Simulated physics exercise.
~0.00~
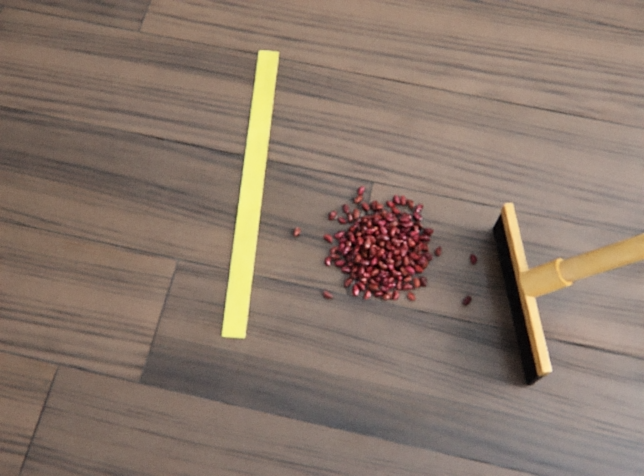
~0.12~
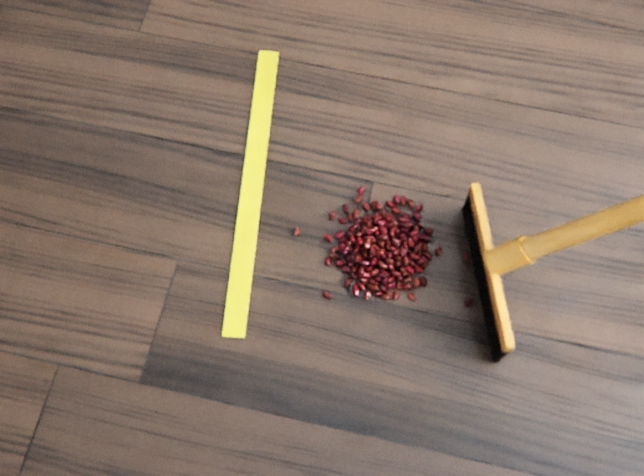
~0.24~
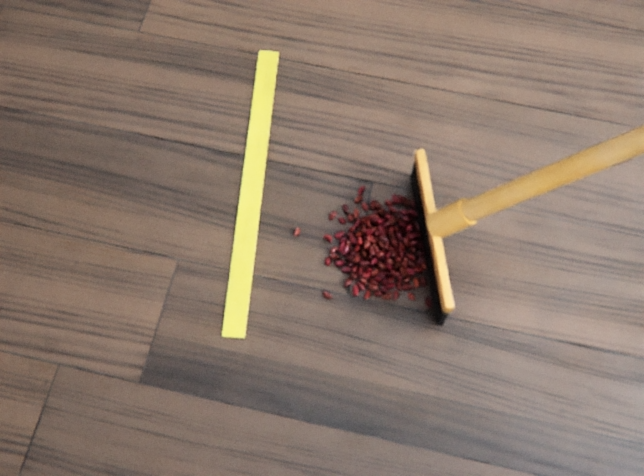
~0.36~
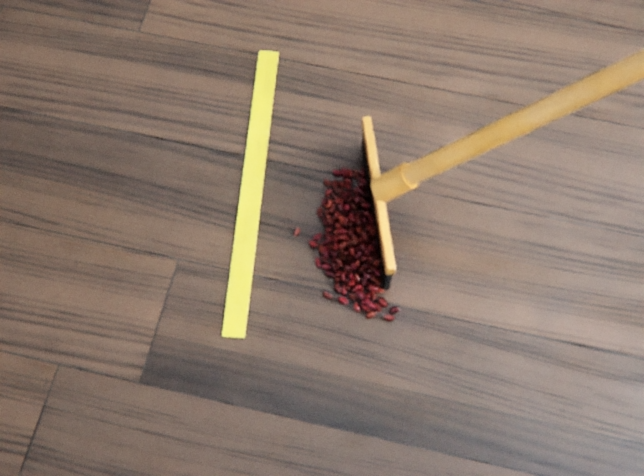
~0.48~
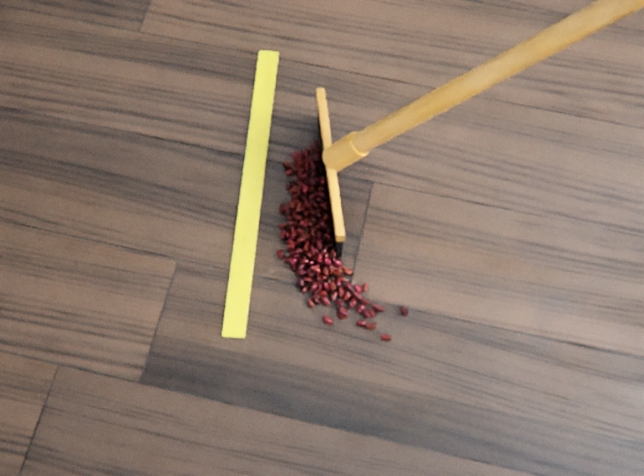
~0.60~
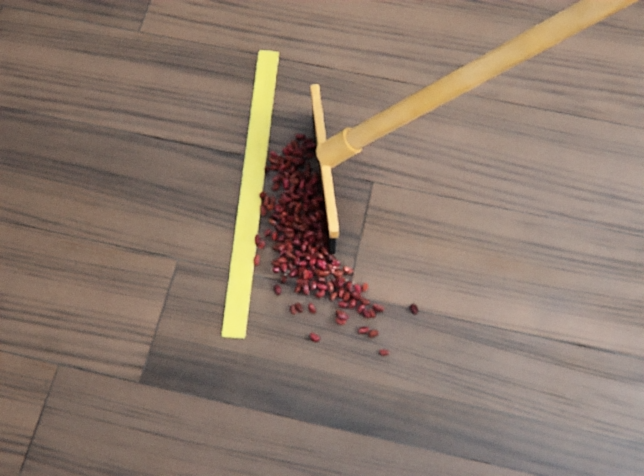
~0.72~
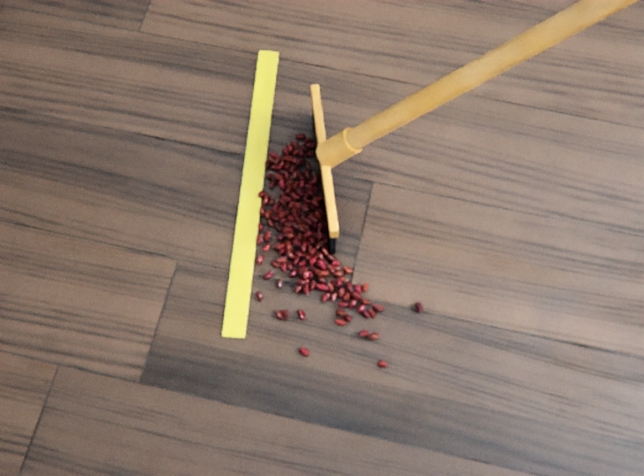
Squeegee with a wooden handle pushing a pile of dark red beans left across wooden floor, stopping just short of yellow strip.
